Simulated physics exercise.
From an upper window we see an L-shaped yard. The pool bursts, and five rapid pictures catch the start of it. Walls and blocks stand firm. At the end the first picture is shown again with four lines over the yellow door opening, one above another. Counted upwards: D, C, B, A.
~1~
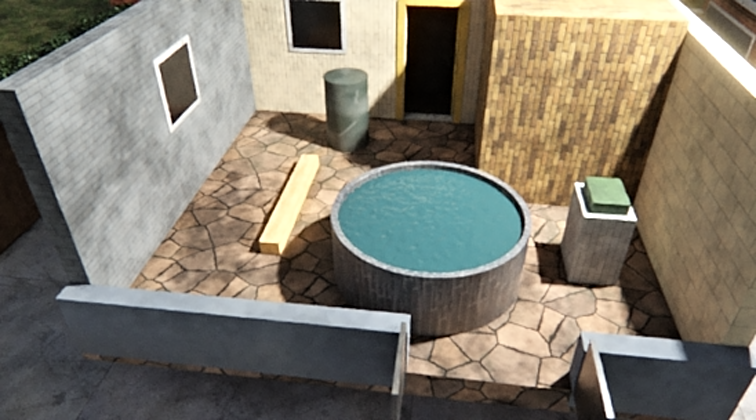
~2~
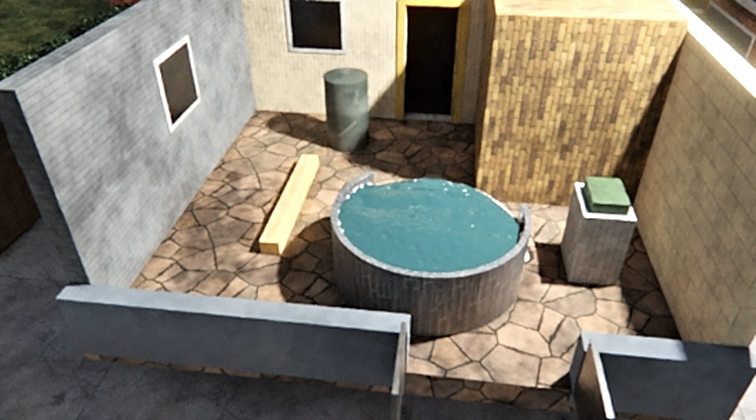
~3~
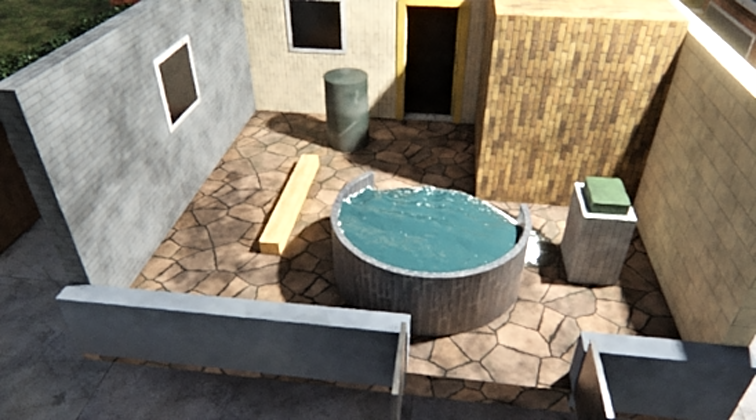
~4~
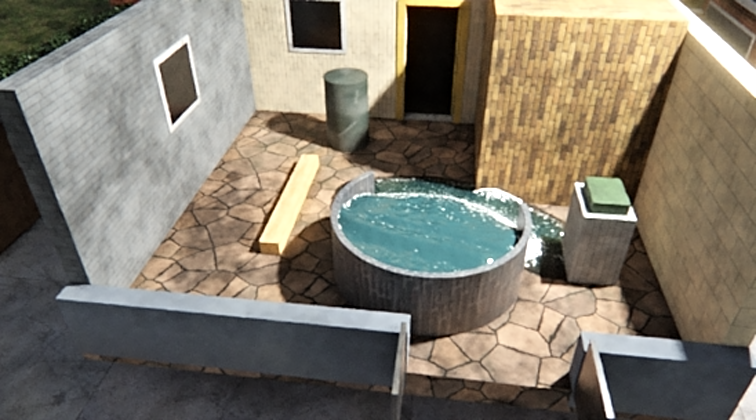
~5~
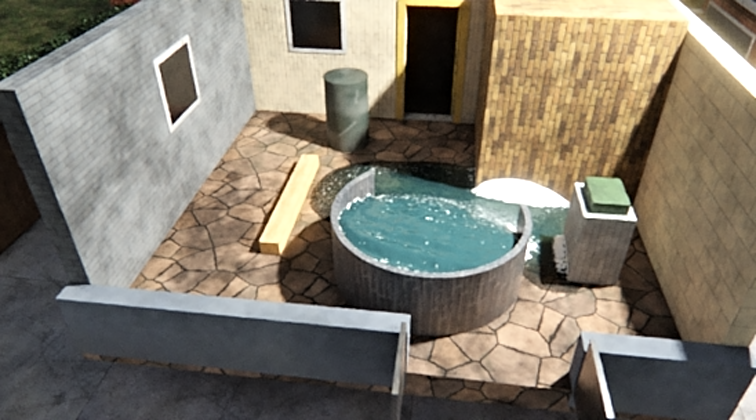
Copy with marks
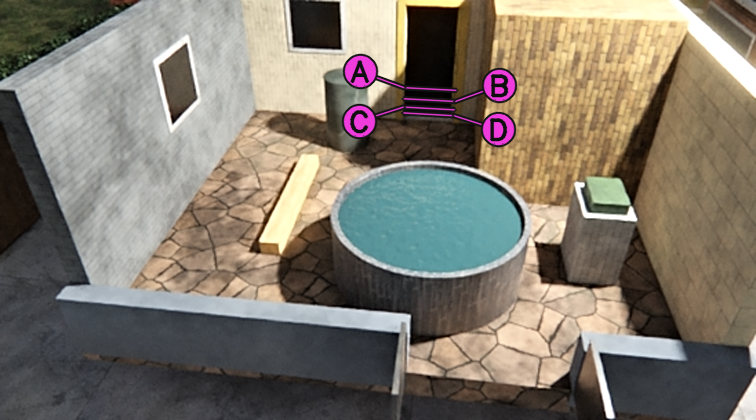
In a walled stone yard seen from above, the back of a round pool opened up, and foaming water poured out behind it, spreading toward the brick wall and the green-topped block.
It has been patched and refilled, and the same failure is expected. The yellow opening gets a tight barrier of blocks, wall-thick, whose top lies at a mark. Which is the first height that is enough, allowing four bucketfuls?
B will do.
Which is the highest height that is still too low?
C it is.
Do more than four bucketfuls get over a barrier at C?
Yes, that goes wrong.
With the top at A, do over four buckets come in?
No, not at all.
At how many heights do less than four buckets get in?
Two.
In magenta, A at (430, 89); B at (429, 100); C at (428, 108); D at (428, 114); from the bottom up D, C, B, A.
If A is chosen, nothing gets over.
If B is chosen, a bucket or two gets in.
If C is chosen, about 10 bucketfuls get in.
If D is chosen, dozens of bucketfuls pour in.
